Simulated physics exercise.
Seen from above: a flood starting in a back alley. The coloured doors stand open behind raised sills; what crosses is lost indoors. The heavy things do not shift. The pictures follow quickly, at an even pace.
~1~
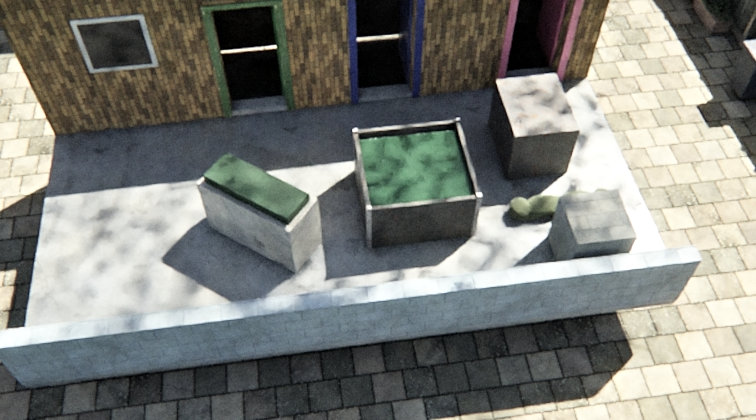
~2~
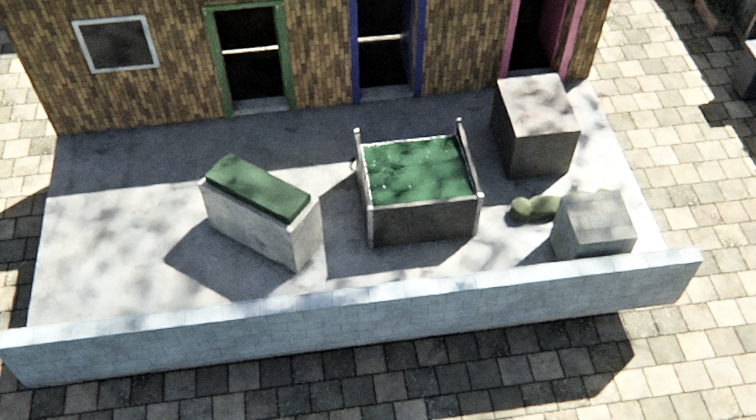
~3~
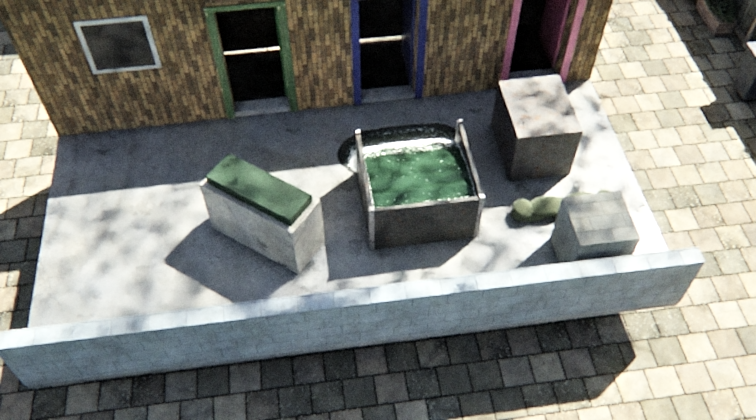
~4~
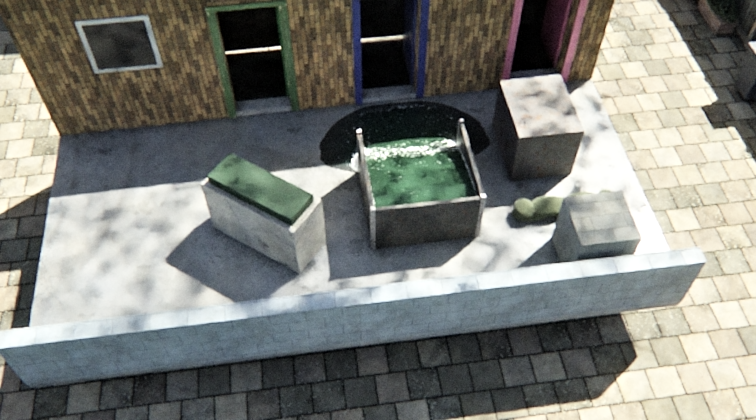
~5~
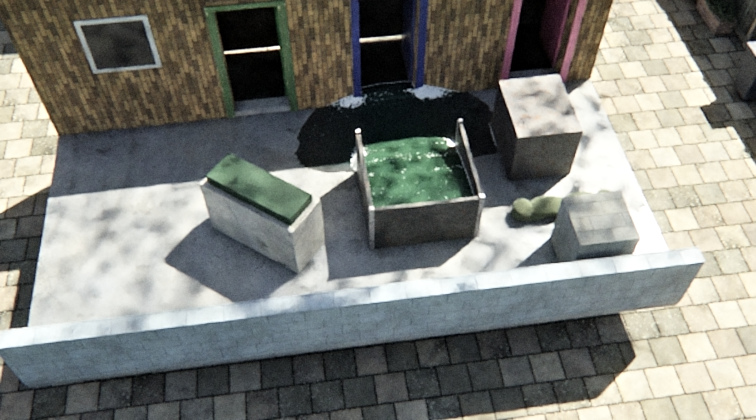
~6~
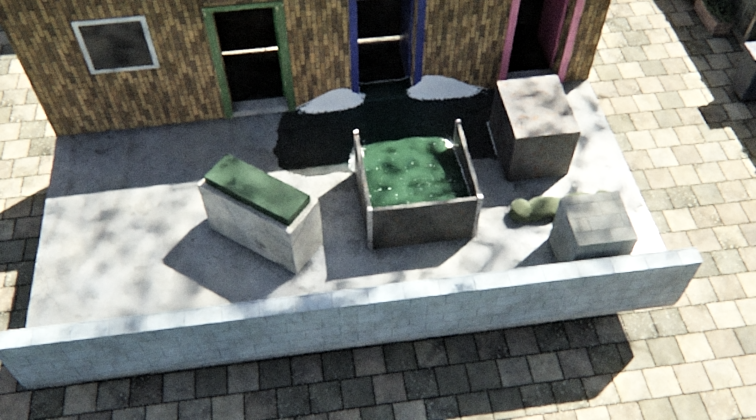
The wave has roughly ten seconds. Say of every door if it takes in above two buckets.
In the end: The blue door floods; the green door holds within the limit; the pink door holds within the limit.
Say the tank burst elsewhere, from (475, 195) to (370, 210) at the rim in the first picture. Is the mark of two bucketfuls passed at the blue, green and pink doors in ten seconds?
In short: The blue one lets less in, the green one is under, the pink one takes less.
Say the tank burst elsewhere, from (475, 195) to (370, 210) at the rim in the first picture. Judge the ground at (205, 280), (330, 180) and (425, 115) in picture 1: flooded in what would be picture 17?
In that order: Flooded, no water, no water.
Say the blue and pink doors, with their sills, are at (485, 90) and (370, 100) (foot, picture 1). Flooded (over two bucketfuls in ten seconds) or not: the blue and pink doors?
My reading: Blue is over; pink floods.
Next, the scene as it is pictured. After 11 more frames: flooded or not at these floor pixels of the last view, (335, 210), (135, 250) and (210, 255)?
In that order: Clear, dry, free of water.
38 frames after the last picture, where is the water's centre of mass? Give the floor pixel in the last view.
Roughly at (343, 159).
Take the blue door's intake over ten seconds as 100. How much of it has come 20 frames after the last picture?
Some 100 per cent.
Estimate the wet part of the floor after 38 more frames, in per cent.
Some 55 per cent.
A moment on, water covers 20 % of the floor; the blue door far over two buckets in, the green door wet at the sill, nothing in, the pink door wet at the sill, nothing in.
Next, water covers 35 % of the floor; the blue door far over two buckets in, the green door under two buckets in, the pink door wet at the sill, nothing in.
Then, water covers 50 % of the floor; the blue door far over two buckets in, the green door under two buckets in, the pink door wet at the sill, nothing in.
Later, water covers 55 % of the floor; the blue door far over two buckets in, the green door under two buckets in, the pink door wet at the sill, nothing in.
In the end, water covers 45 % of the floor; the blue door far over two buckets in, the green door under two buckets in, the pink door wet at the sill, nothing in.
